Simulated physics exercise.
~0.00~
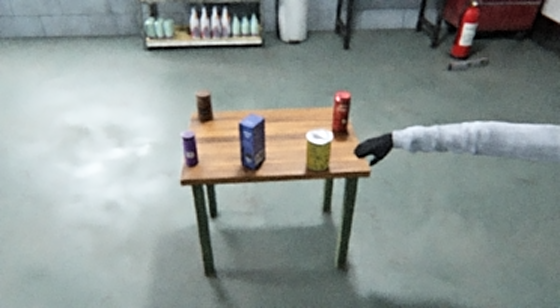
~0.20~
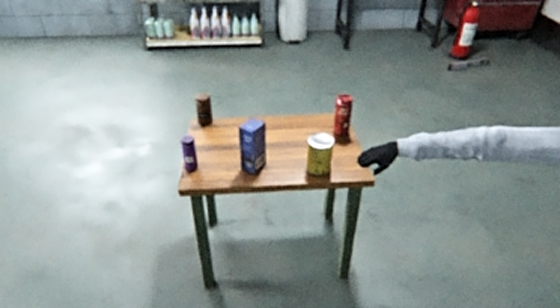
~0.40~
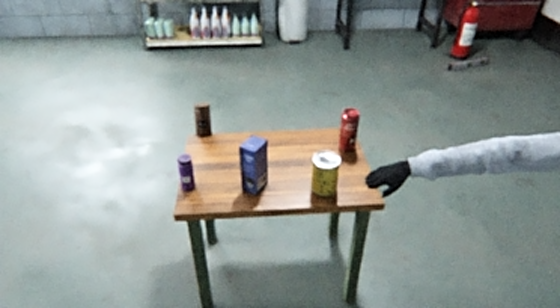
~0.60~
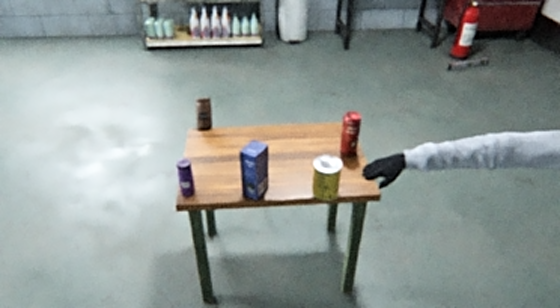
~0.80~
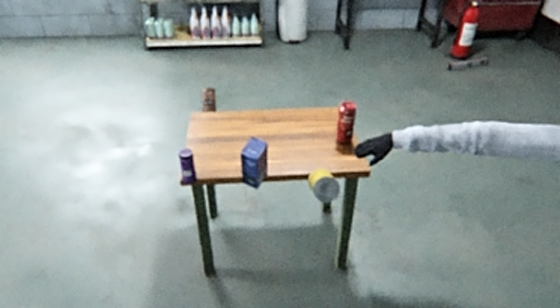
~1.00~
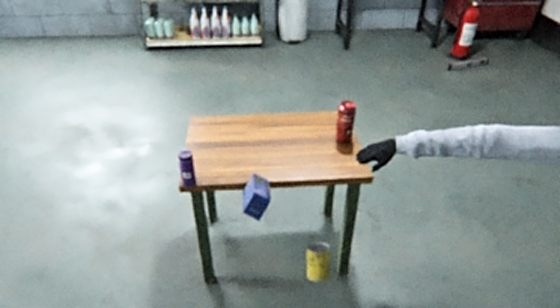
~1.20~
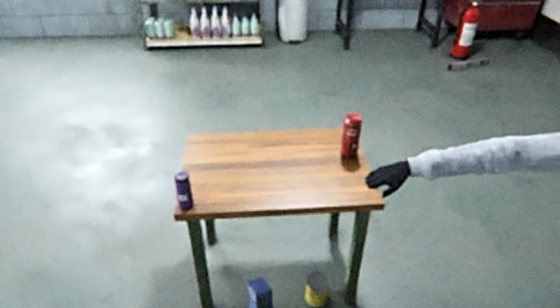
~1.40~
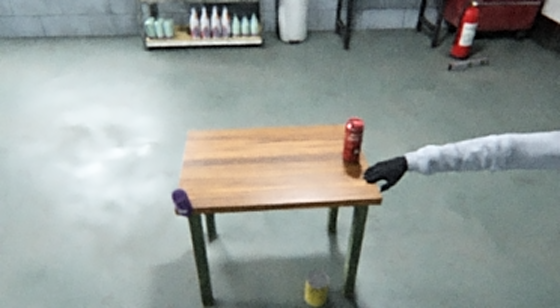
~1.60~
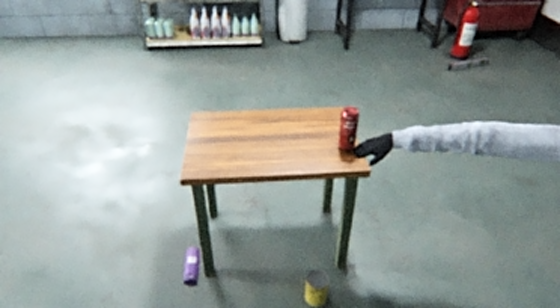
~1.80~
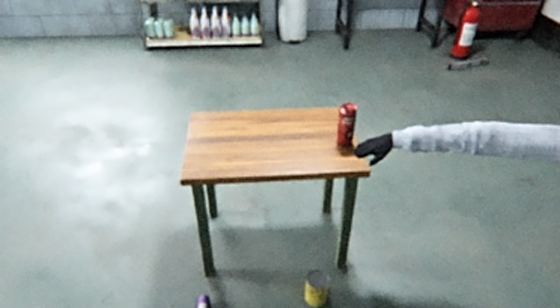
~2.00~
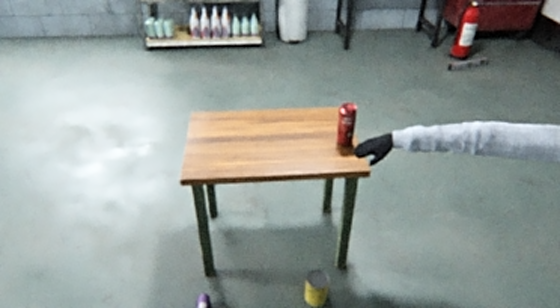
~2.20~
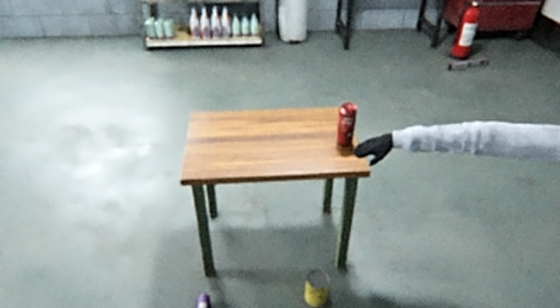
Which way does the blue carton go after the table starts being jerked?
The blue carton moves down, dropping off the near edge of the table towards the floor.
